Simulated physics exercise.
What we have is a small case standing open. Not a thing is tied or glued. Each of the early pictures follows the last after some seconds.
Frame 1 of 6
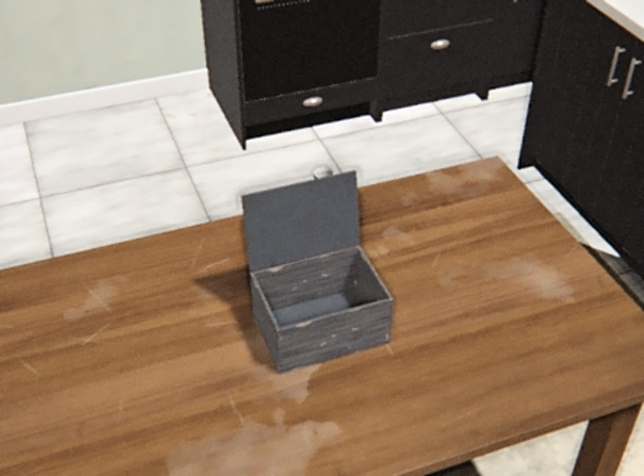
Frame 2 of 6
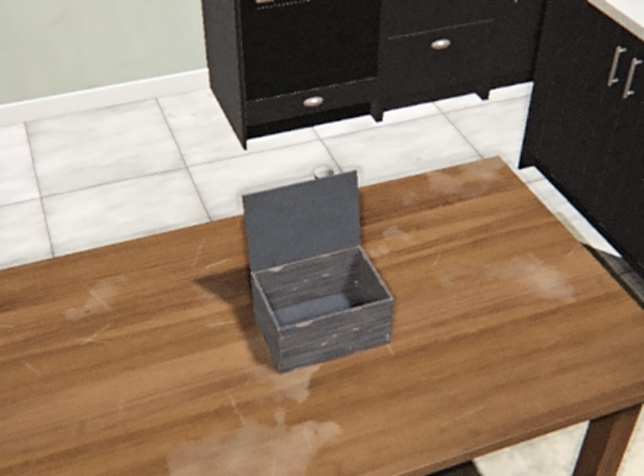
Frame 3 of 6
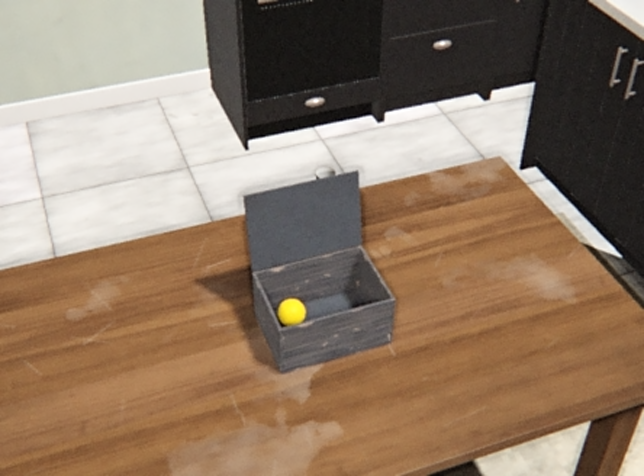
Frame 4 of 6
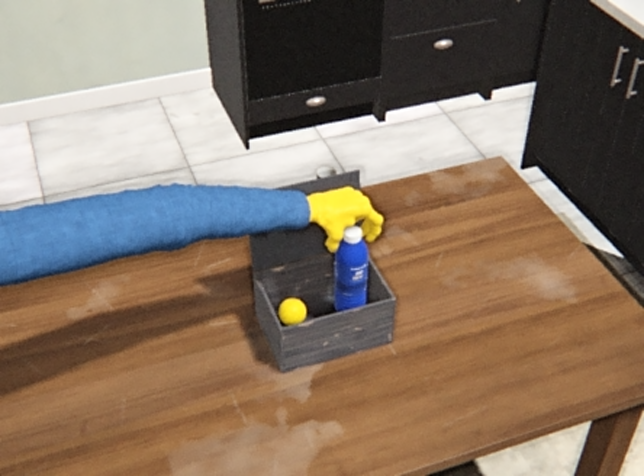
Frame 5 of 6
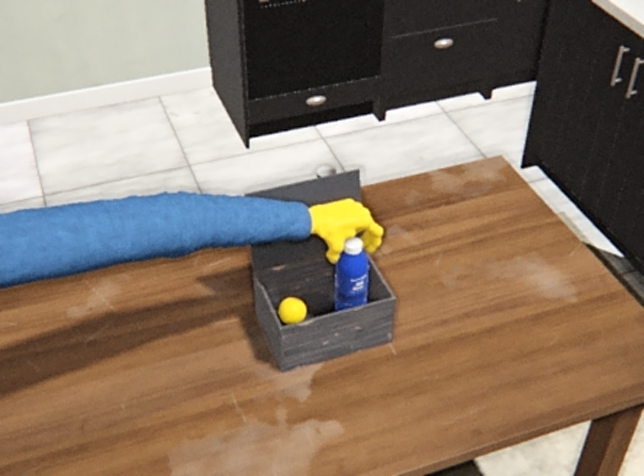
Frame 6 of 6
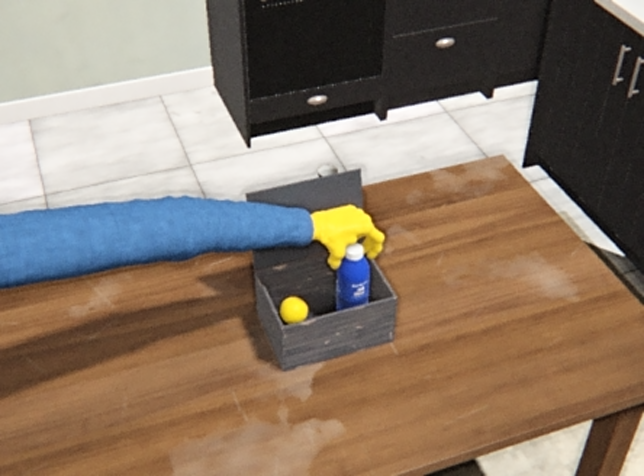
To begin with, a small gray case stands open and empty on a wooden table in a kitchen. A yellow lemon then appears inside it on the left. Next, a blue-sleeved arm with a yellow hand reaches in from the left and lowers a blue bottle into the right side, still holding it.
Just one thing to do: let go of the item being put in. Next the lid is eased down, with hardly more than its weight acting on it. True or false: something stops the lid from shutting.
True.
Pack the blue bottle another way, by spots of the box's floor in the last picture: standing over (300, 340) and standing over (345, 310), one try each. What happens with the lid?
On the first go the lid remains open a bit, and on the second go it remains open a bit.
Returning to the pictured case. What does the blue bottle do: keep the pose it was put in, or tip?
It tips.
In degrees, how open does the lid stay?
Near 18°.
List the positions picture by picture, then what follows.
In the first picture, the last thing is not in view yet.
In the second picture, the last thing is not in view yet.
In the third picture, the last thing is not in view yet; yellow lemon (292, 313).
In the fourth picture, on its way; blue bottle (351, 270); yellow lemon (292, 312).
In the fifth picture, on its way; blue bottle (352, 280); yellow lemon (292, 311).
In the sixth picture, put in, still held; blue bottle (353, 286); yellow lemon (294, 311).
Then, 1.50 s past the last view, lid 65° above the rim.
Then, 2.30 s past the last view, lid 28° above the rim; blue bottle rocked 25° from its first pose near (359, 295).
Finally, lid 17° above the rim; down or leaning hard in the box, blue bottle; yellow lemon still in place. Final places as the last picture's camera would see them, blue bottle near (354, 292).
